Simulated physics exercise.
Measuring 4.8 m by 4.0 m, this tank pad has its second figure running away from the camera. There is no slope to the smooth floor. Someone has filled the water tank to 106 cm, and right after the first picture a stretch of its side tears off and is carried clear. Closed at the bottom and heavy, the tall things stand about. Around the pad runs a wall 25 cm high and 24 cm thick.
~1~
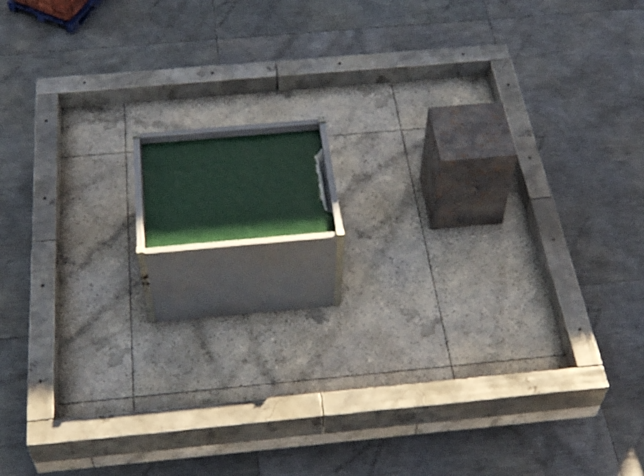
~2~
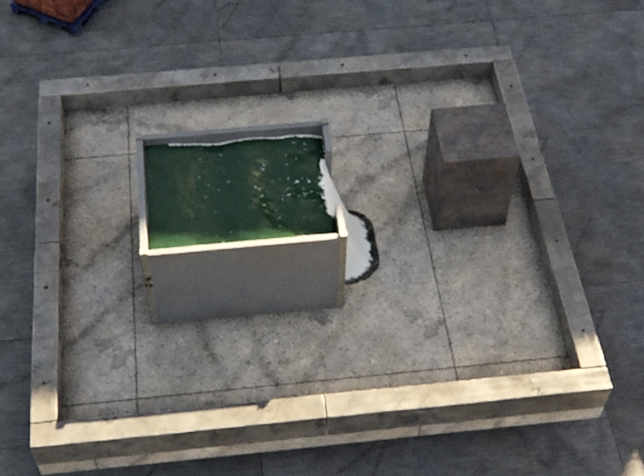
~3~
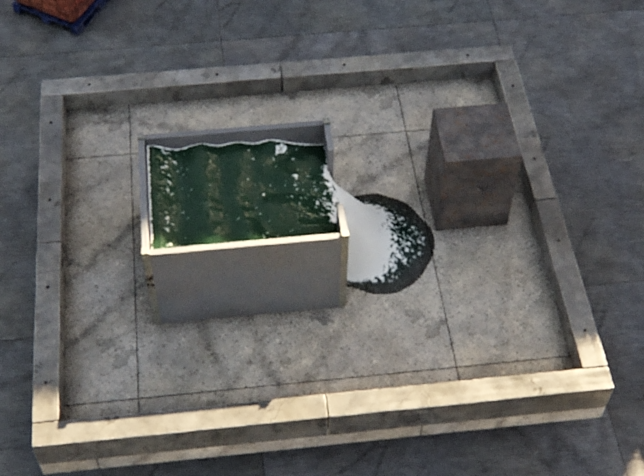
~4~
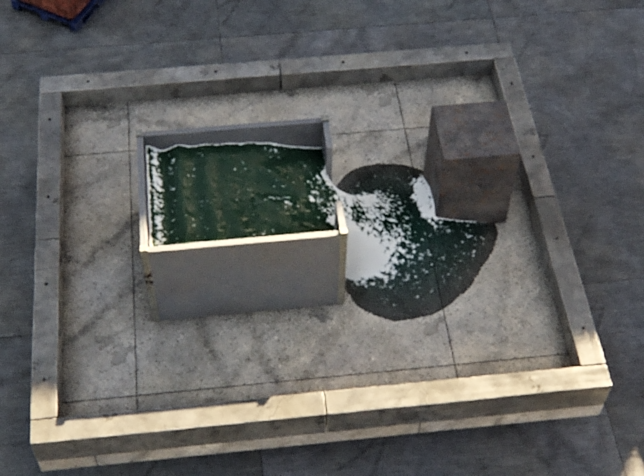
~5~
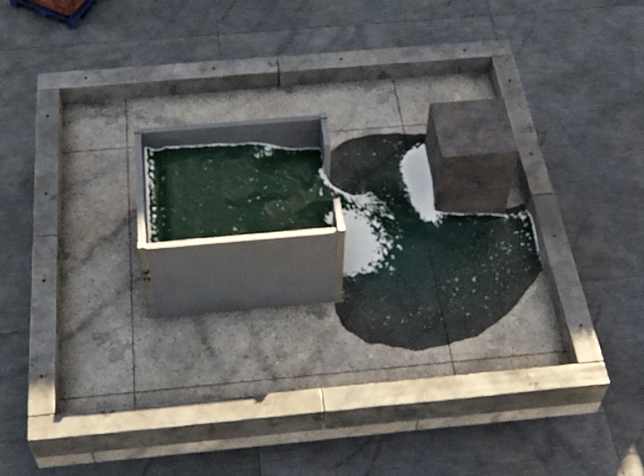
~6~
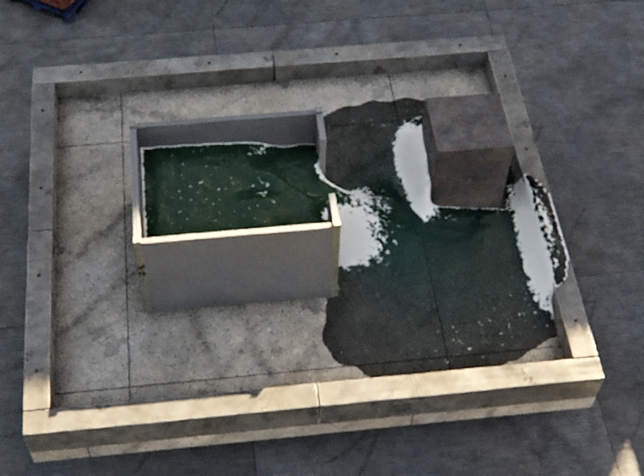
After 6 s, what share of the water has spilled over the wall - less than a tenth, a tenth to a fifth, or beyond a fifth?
The wave will carry one to two tenths across.
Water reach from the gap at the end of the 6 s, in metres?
Around 3.4 metres.
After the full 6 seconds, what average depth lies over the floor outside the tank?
The mean depth is around 11 cm.
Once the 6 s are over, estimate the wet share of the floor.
Roughly 100 % of the floor is wet.
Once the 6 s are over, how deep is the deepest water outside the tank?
About 26 cm at most.
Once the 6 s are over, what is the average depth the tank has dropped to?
About 18 cm.
A moment later water covers 40 % of the floor and is deepest (61 cm) near (344, 234); 0 % is over the wall.
Soon after water covers 45 % of the floor and is deepest (54 cm) near (344, 234); 2 % is over the wall.
Next water covers 55 % of the floor and is deepest (40 cm) near (557, 371); 11 % is over the wall.
Later on water covers 80 % of the floor and is deepest (28 cm) near (557, 371); 13 % is over the wall.
At the end water covers 85 % of the floor and is deepest (26 cm) near (58, 259); 13 % is over the wall.
